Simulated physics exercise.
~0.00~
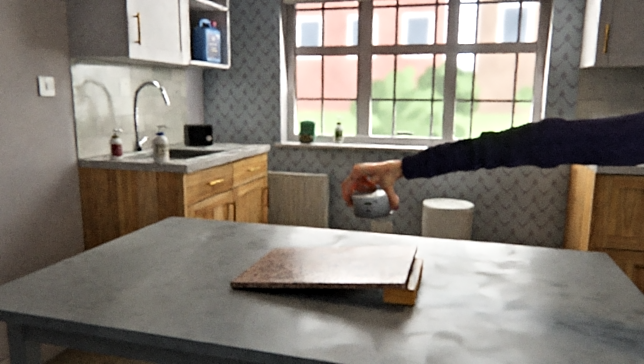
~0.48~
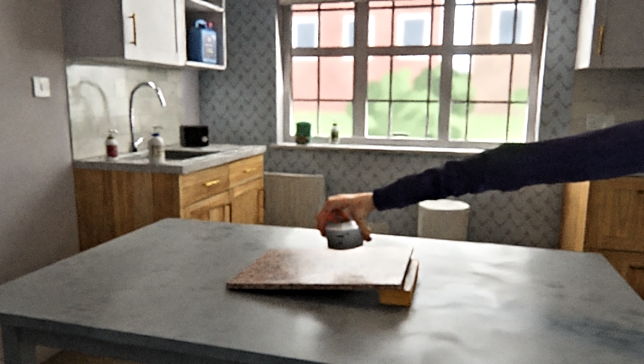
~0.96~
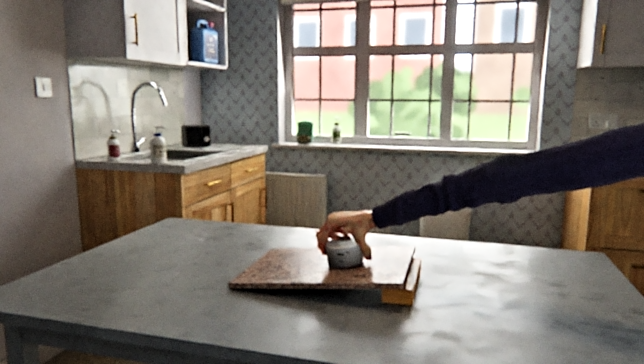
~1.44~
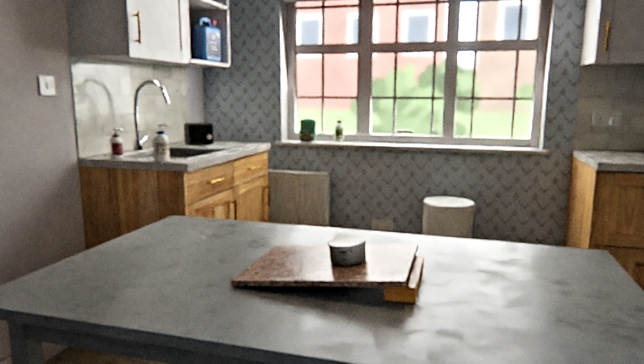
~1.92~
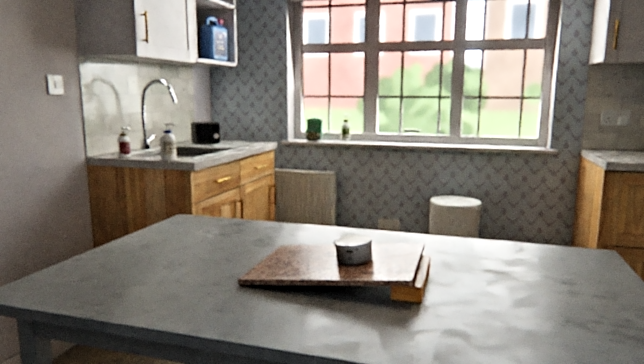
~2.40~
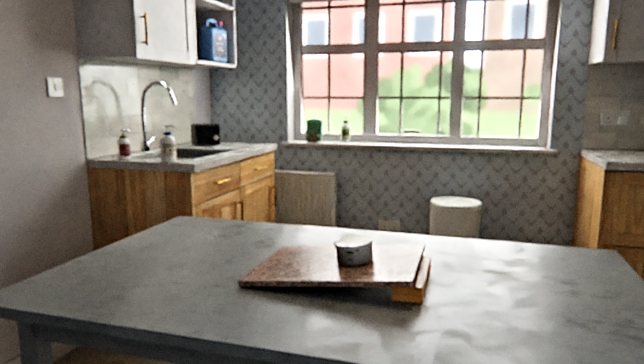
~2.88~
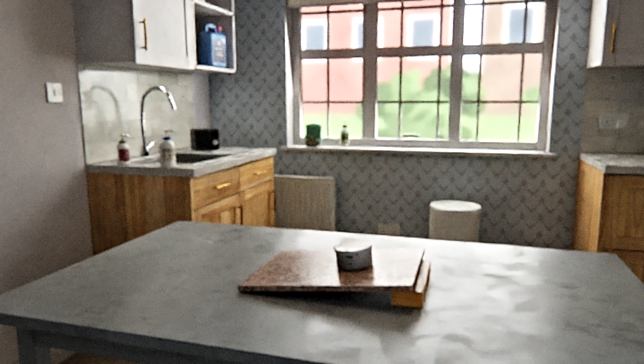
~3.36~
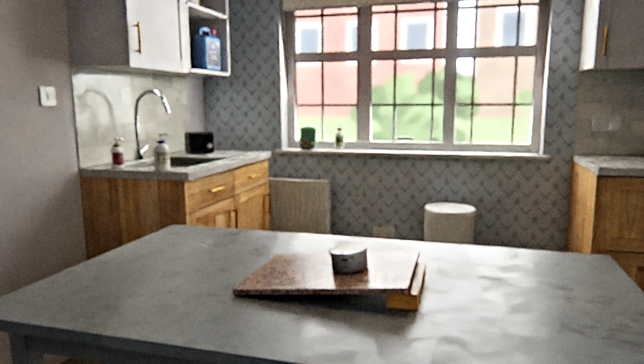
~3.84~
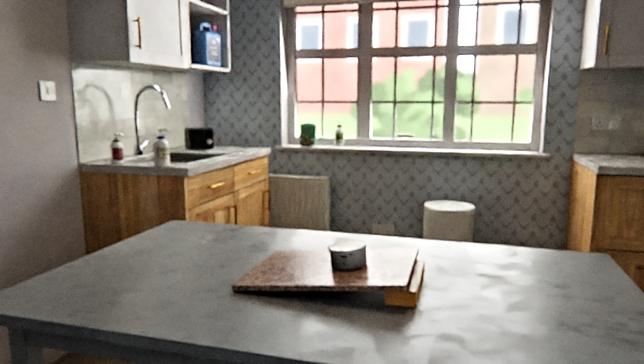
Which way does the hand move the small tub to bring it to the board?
The hand brings the tub down, with a slight shift to the left, until it sits on the sloping board.
The clip opens in a kitchen, where a speckled board lies on a grey table with its right end propped on a wooden block, forming a gentle slope. An arm in a dark sleeve reaches in from the right, holding a small pale tub above the board. The hand moves slightly left and lowers the tub onto the sloping surface. It then lets go and withdraws from view. The tub stays put on the tilted board, neither sliding nor tipping, while the view sways a little. At the end it still rests in the same spot.
